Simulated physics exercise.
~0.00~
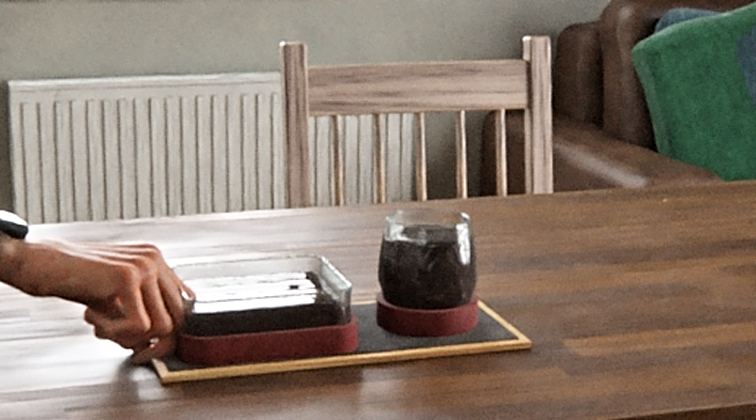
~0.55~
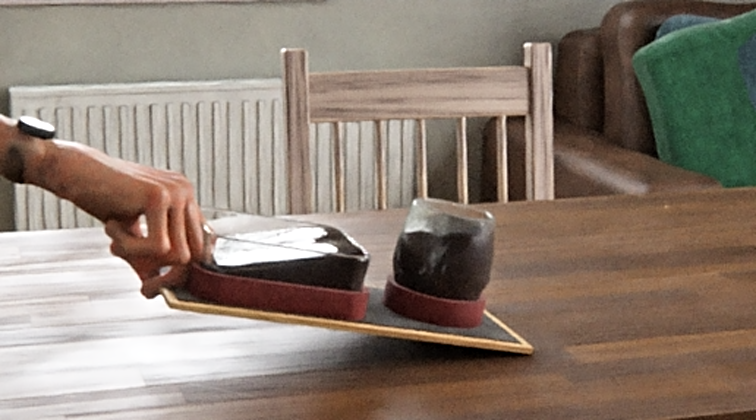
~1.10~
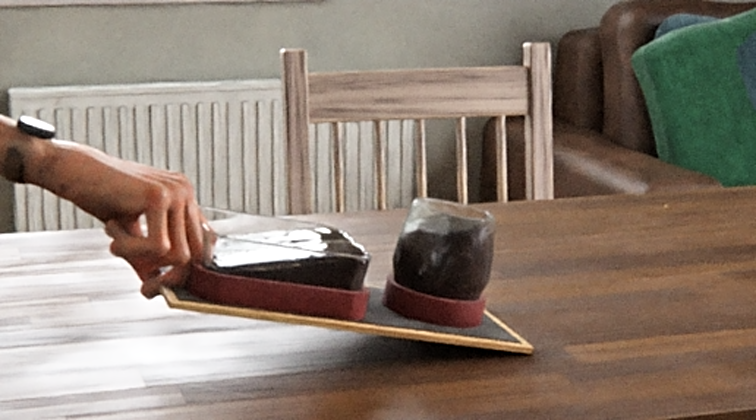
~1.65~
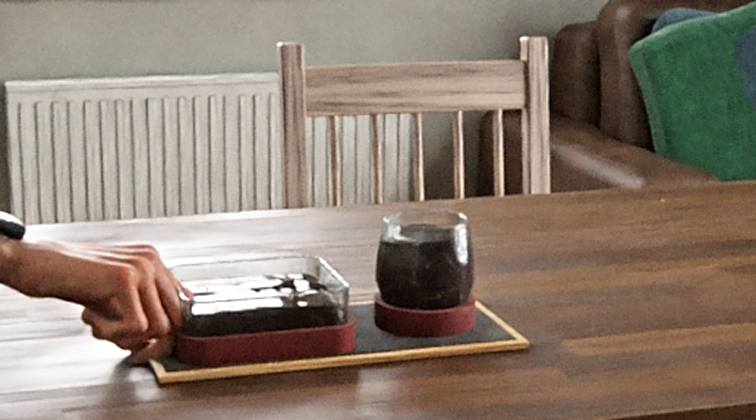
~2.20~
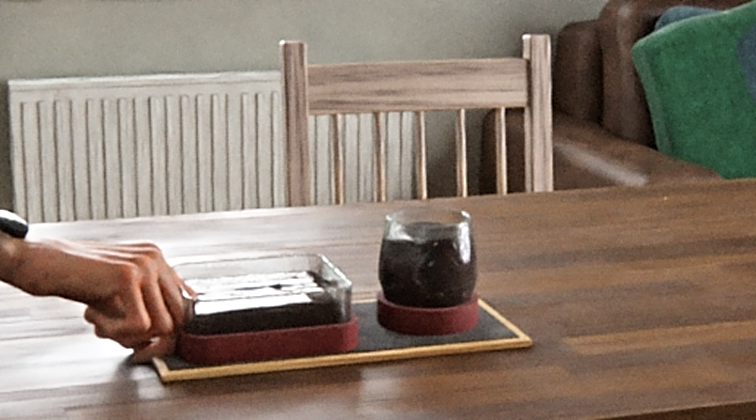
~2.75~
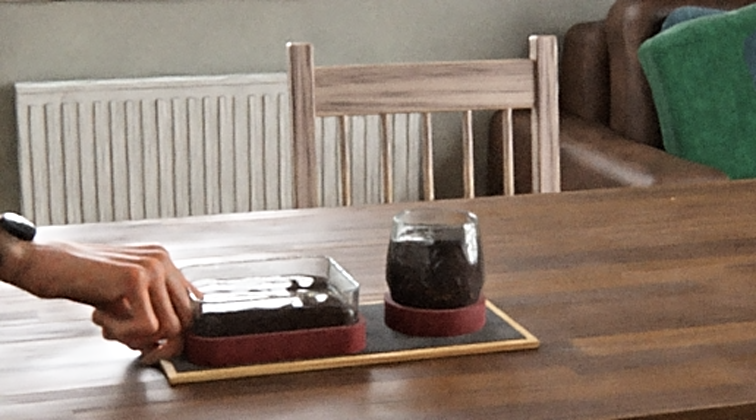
The footage shows a hand tilting up the left edge of a tray holding an oblong glass tub and a stemless glass of dark coffee, both in red holders, then lowering it. The tray ends flat on the wooden table, both vessels upright and the hand still at its left edge.
